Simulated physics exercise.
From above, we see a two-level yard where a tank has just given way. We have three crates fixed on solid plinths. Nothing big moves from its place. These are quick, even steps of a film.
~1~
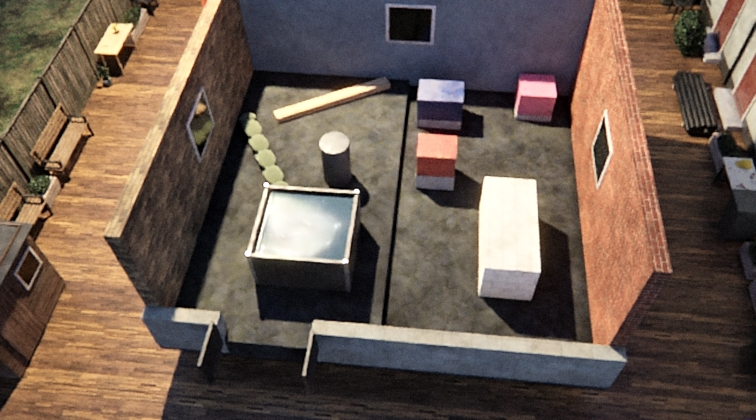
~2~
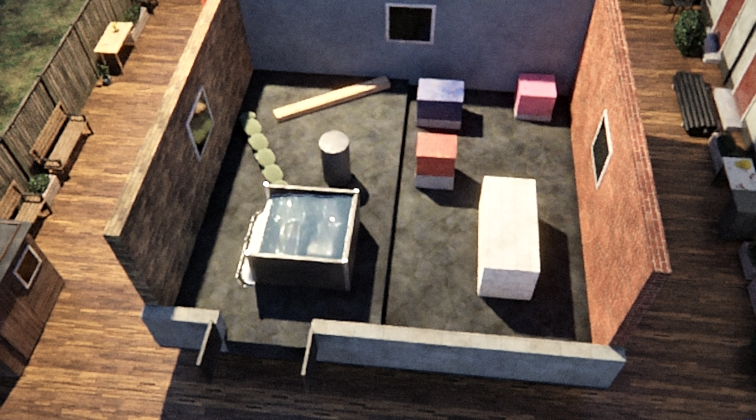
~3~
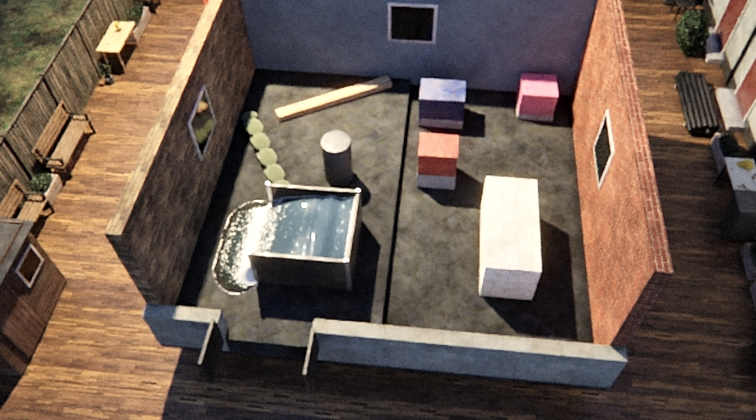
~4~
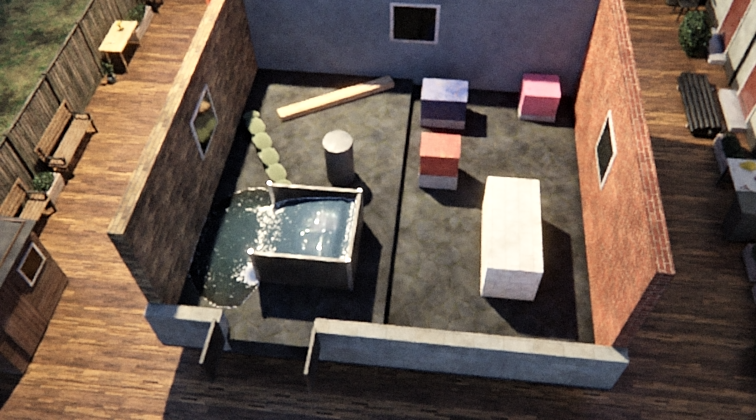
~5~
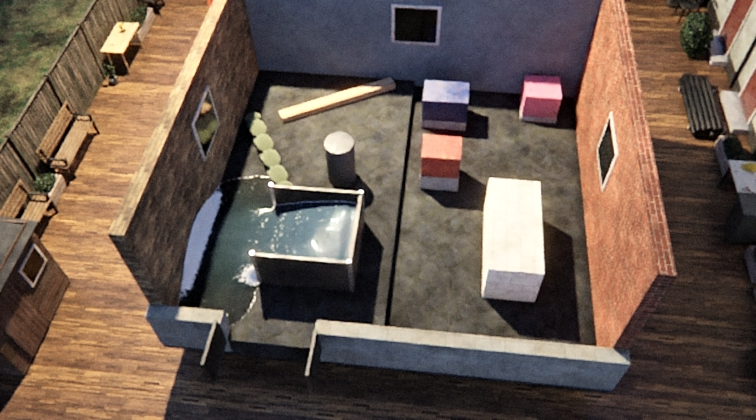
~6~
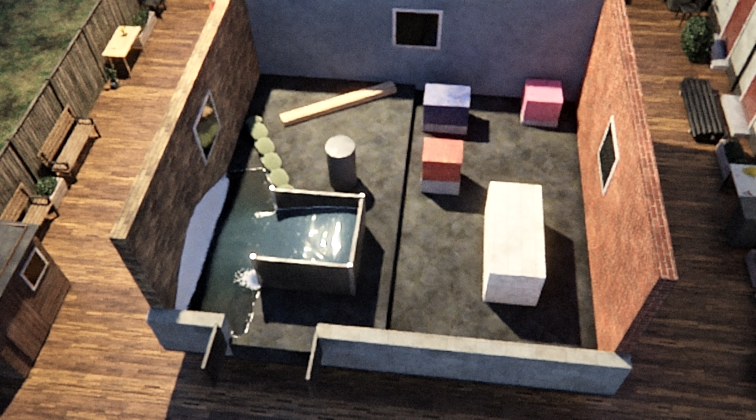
We see a walled yard from above, with an open tank of water standing among colored boxes; water pours from the tank's left side, spreads across the dark floor to the brick wall, and runs along it.
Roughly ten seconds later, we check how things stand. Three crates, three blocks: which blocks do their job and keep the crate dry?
The pink crate keeps dry; the blue crate keeps dry; the red crate keeps dry.
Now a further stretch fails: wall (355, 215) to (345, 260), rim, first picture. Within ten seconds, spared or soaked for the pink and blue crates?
The pink crate is flooded, the blue crate is left dry.
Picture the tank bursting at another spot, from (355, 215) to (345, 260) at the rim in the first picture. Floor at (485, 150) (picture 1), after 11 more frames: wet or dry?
Swamped.
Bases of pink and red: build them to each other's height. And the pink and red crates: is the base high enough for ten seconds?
Result - pink crate: Untouched; red crate: Untouched.
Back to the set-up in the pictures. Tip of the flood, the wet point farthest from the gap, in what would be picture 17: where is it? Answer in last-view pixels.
I'd point to (261, 76).
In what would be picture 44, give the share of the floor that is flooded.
Roughly 60 %.
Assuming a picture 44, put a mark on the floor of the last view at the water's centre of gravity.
That puts it at around (343, 225).
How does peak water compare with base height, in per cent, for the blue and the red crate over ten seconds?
Respectively 20 % and 10 %.
A moment on, water covers 15 % of the floor; the pink crate not reached, the blue crate not reached, the red crate not reached.
Next, water covers 25 % of the floor; the pink crate not reached, the blue crate not reached, the red crate not reached.
Then, water covers 45 % of the floor; the pink crate not reached, the blue crate not reached, the red crate not reached.
Later, water covers 60 % of the floor; the pink crate water round its plinth, the blue crate water round its plinth, the red crate water round its plinth.
In the end, water covers 75 % of the floor; the pink crate stayed above the water, the blue crate stayed above the water, the red crate stayed above the water.
